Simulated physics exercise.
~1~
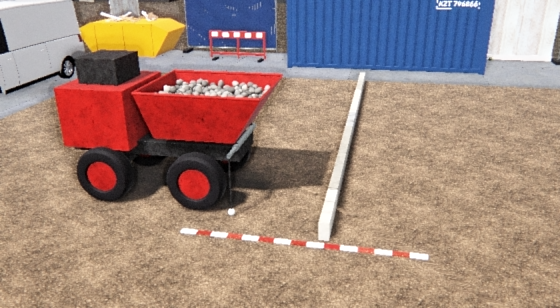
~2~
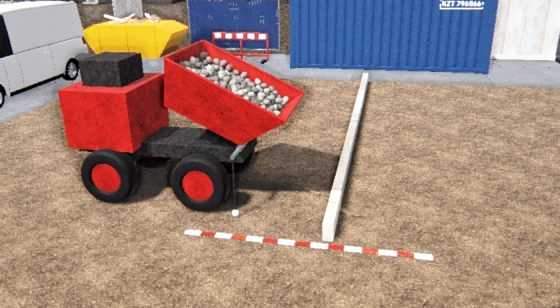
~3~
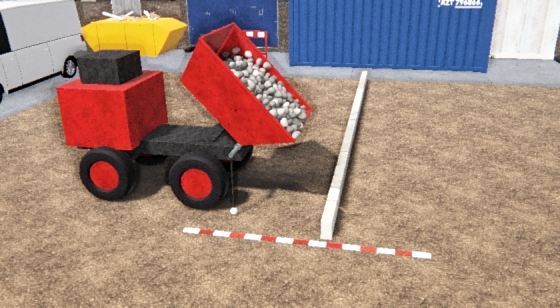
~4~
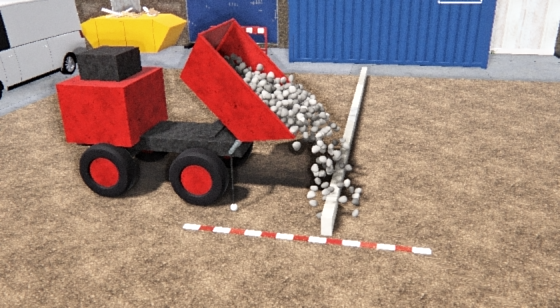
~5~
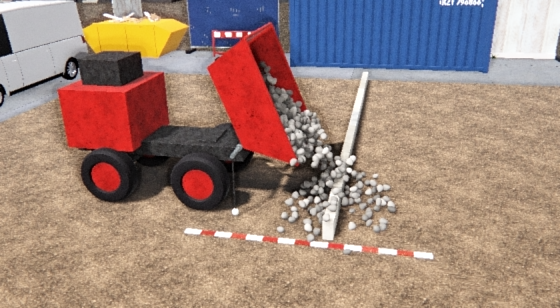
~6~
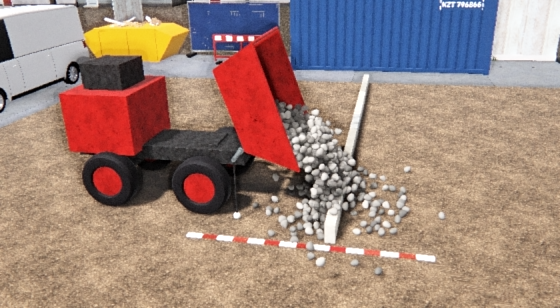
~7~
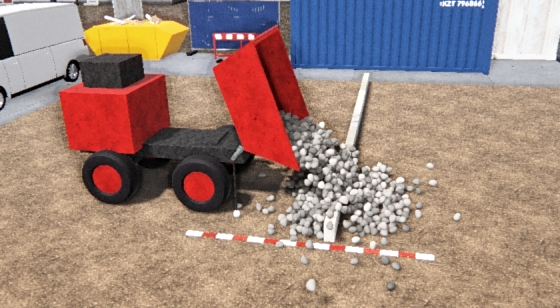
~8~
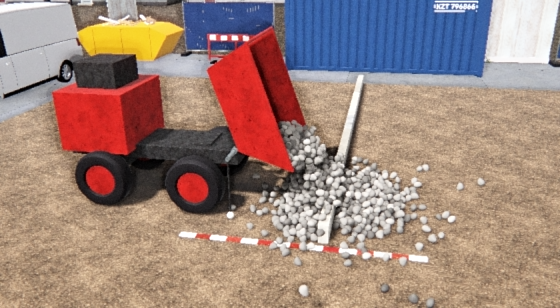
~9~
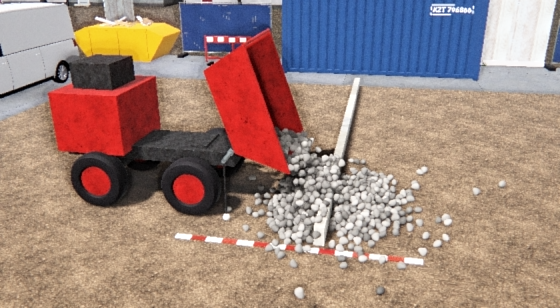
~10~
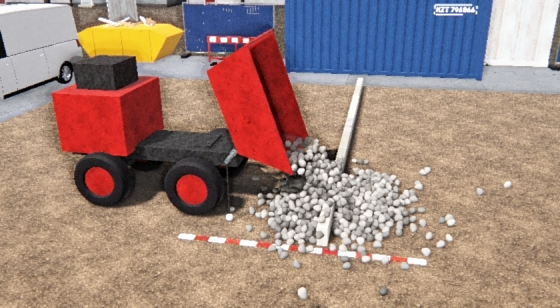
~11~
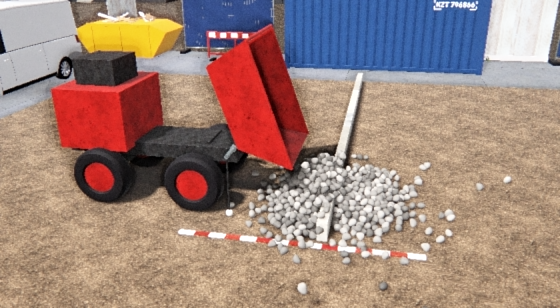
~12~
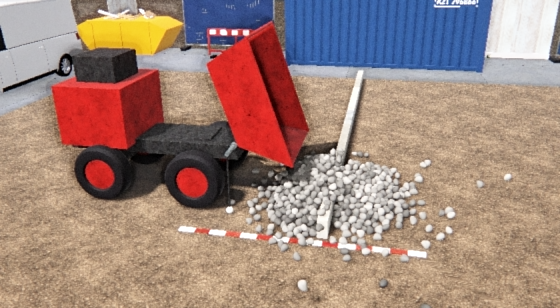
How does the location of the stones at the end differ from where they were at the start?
At the start the stones sit in the raised-sided red body of the dumper. At the end they lie in a spread heap on the ground to the right of the dumper, on both sides of the kerb.
